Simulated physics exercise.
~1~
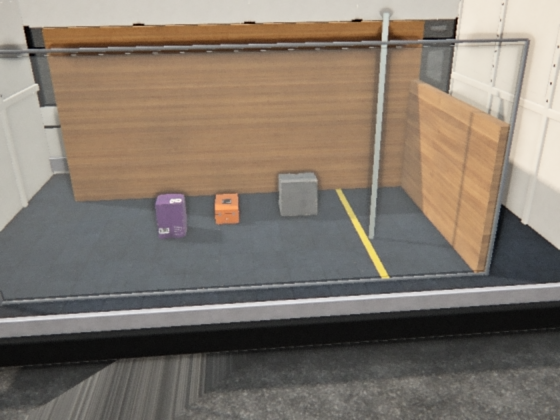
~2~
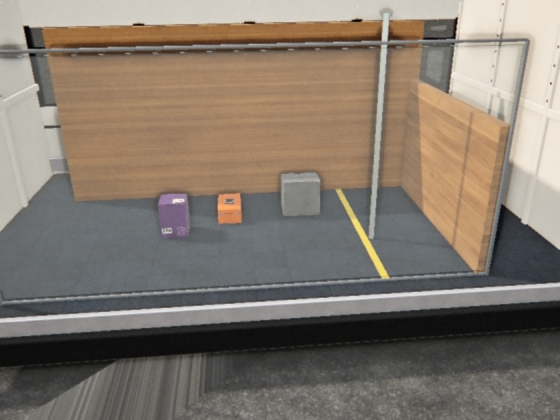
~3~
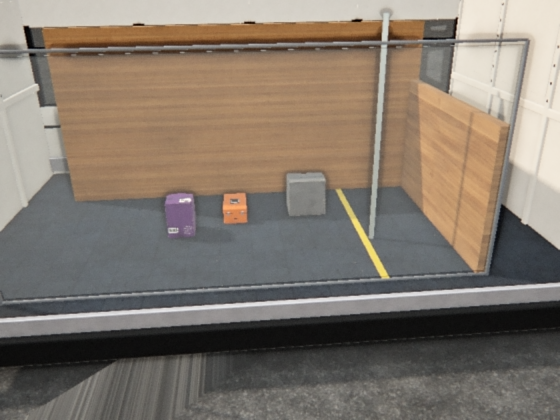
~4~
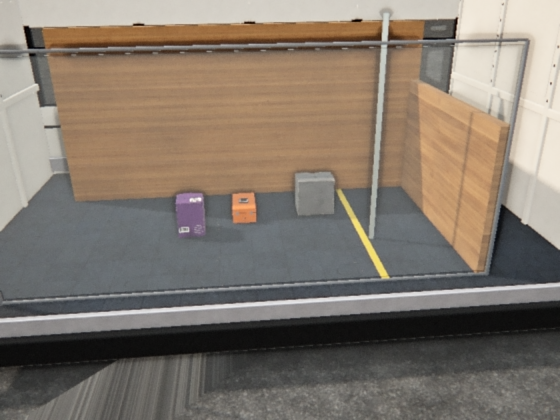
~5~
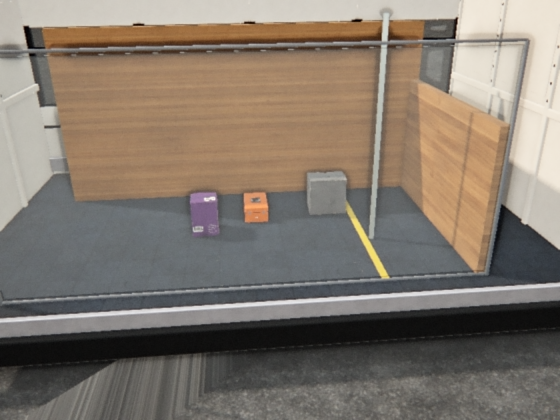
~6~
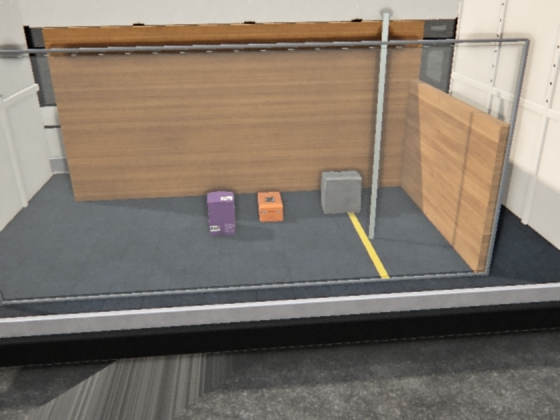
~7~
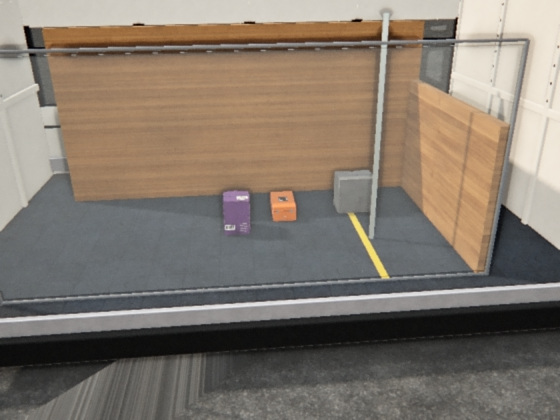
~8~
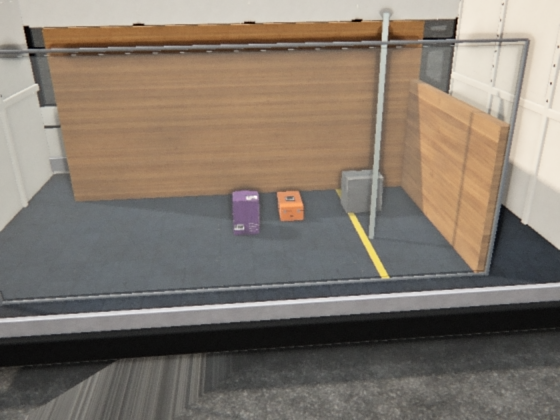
In the video, a purple pack, an orange toolbox and a grey carton slide gradually to the right across the floor of a walled bay, all staying upright, until the carton crosses the yellow line near the pole while the toolbox stops short of it.
